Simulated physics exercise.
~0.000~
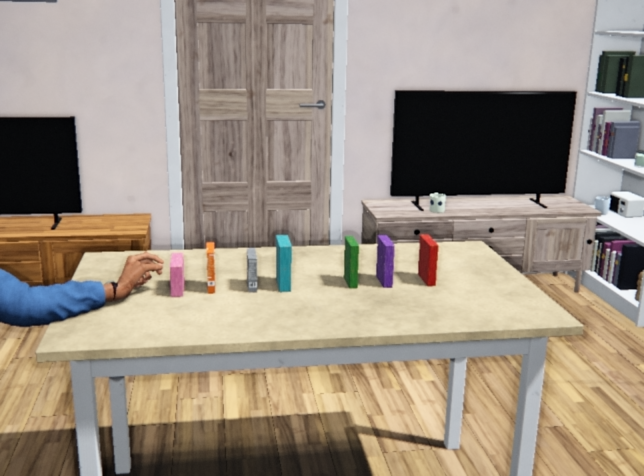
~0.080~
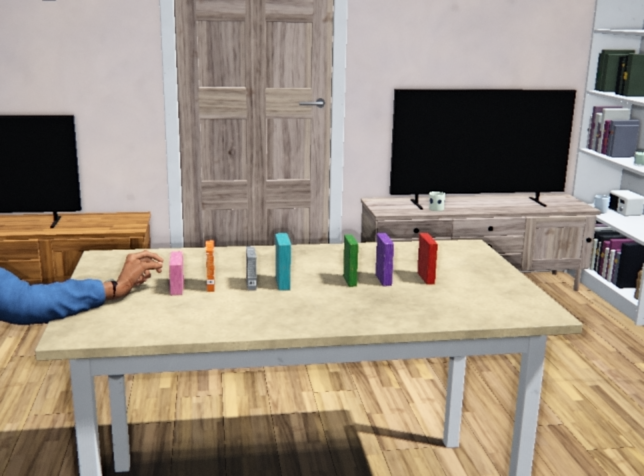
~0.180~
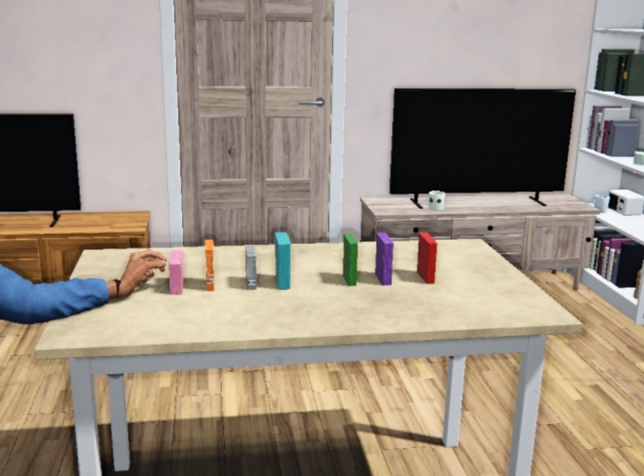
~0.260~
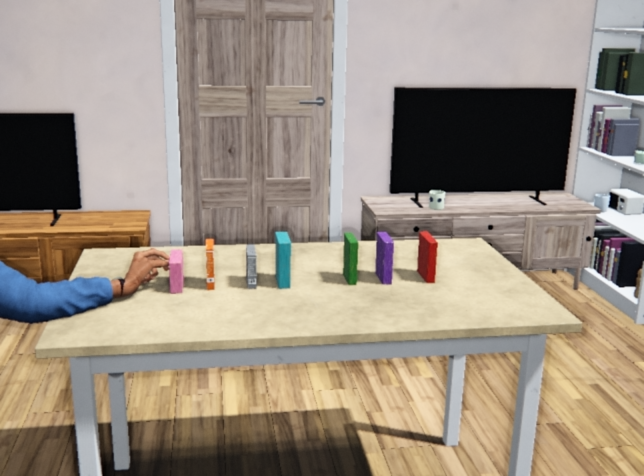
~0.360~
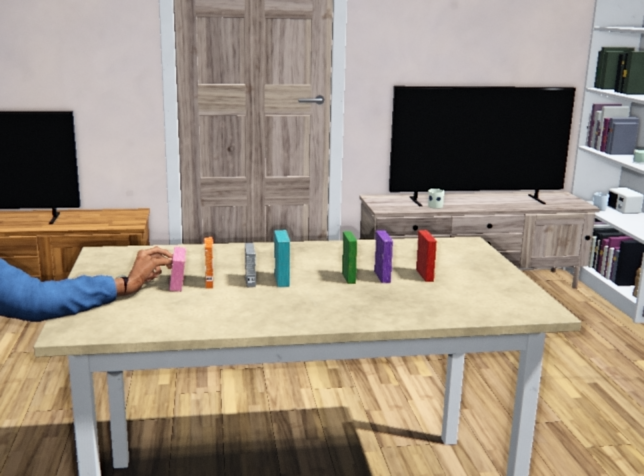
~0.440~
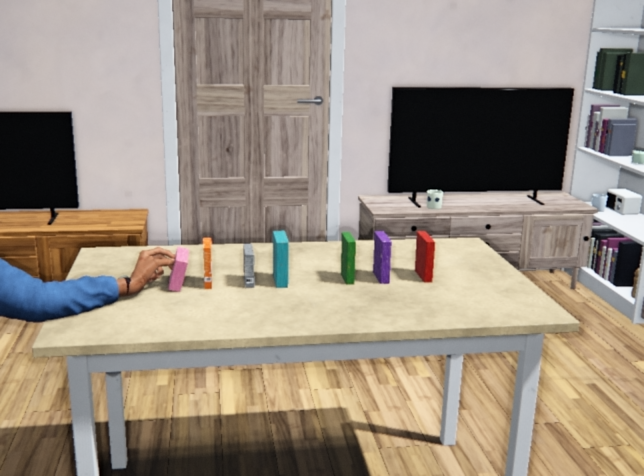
On a table, a hand tilts the pink board rightward in a row of coloured blocks.
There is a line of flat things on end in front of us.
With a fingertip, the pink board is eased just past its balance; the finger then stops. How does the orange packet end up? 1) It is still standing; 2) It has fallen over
2.
After 0.74 s, pink board 90° over; orange packet tipped 12° from how it was near (221, 263).
After 1.24 s, pink board 90° over; orange packet tipped 48° from how it was near (236, 267); grey packet tipped 22° from how it was.
After 1.74 s, pink board 90° over; orange packet tipped 62° from how it was near (238, 270); grey packet tipped 41° from how it was; turquoise board tipped 5° from how it was.
At rest (3.3 s), tipped over on the table, orange packet and grey packet; left askew, turquoise board; the other 2 in place. Seen from the same camera at the end, orange packet near (235, 271).
